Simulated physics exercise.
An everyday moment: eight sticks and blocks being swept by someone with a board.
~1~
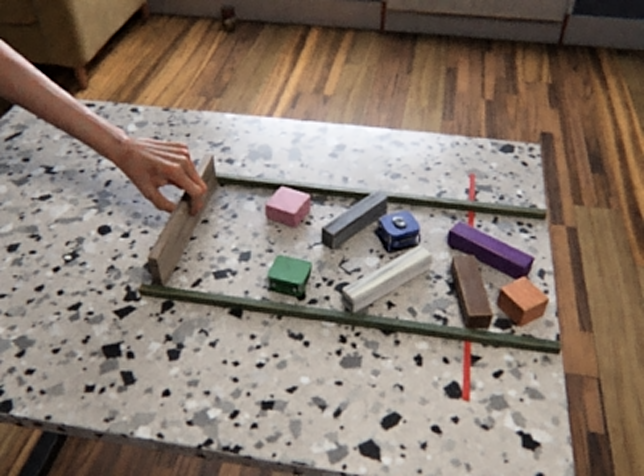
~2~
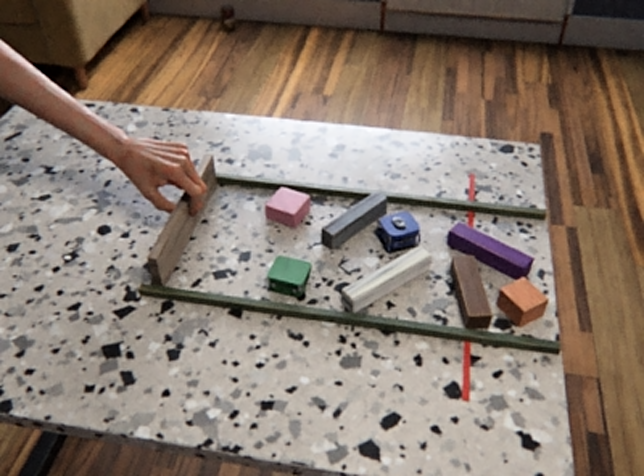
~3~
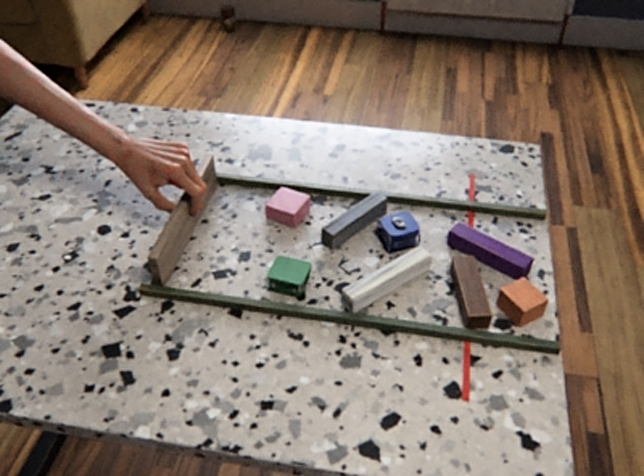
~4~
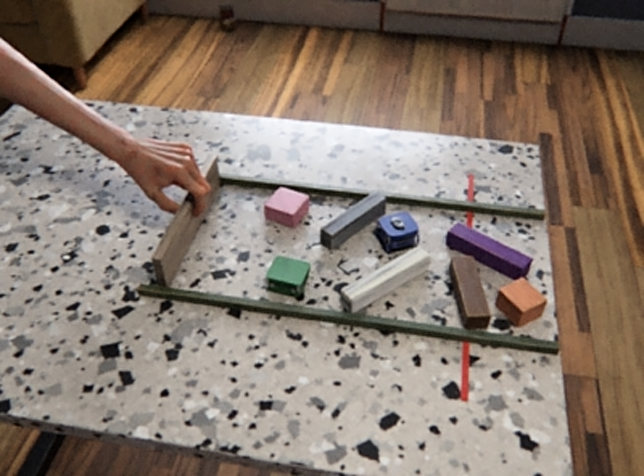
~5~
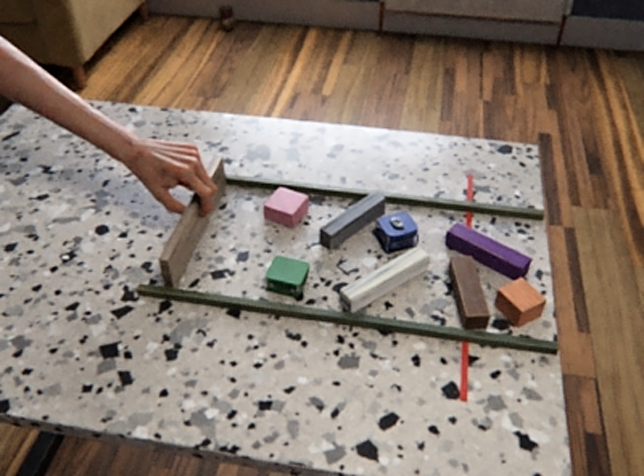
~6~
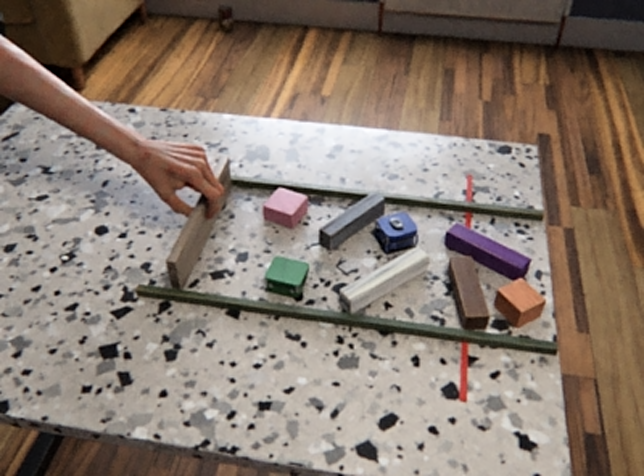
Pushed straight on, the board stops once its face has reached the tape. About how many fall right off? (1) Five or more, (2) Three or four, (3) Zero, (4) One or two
(4) One or two.
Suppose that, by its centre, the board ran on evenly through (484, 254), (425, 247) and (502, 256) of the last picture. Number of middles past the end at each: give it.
Result per place: 3; 0; 5.
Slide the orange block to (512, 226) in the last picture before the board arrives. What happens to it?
It stays put.
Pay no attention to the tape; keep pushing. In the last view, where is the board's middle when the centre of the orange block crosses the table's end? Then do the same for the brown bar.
First near (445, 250), second near (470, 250).
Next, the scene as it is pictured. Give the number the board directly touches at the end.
It adds up to 3.
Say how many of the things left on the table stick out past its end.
As for overhanging, the count is 2.
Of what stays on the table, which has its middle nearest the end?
Looking at the middles, it's the brown bar.
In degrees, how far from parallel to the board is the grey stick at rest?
About 35°.
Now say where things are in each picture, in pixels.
In the first frame, orange block (522, 302); purple stick (489, 250); brown bar (470, 291); board (186, 216); tape (470, 267).
In the second frame, purple stick (489, 251); pink block (288, 207).
In the third frame, brown bar (470, 291); blue case (399, 233).
In the fourth frame, orange block (521, 302); white stick (386, 279).
In the fifth frame, purple stick (487, 251); green case (288, 277).
In the sixth frame, orange block (519, 303); purple stick (486, 252); brown bar (468, 292); board (203, 219); tape (467, 268).
Early on, none off yet; orange block at rest near (519, 303); purple stick at rest near (486, 252); brown bar at rest near (468, 292).
A while later, none off yet; orange block travelled a little near (540, 311); purple stick travelled a little near (522, 260); brown bar travelled a little near (509, 303).
Finally, the number that fall off is one or two; lost, purple stick and orange block.
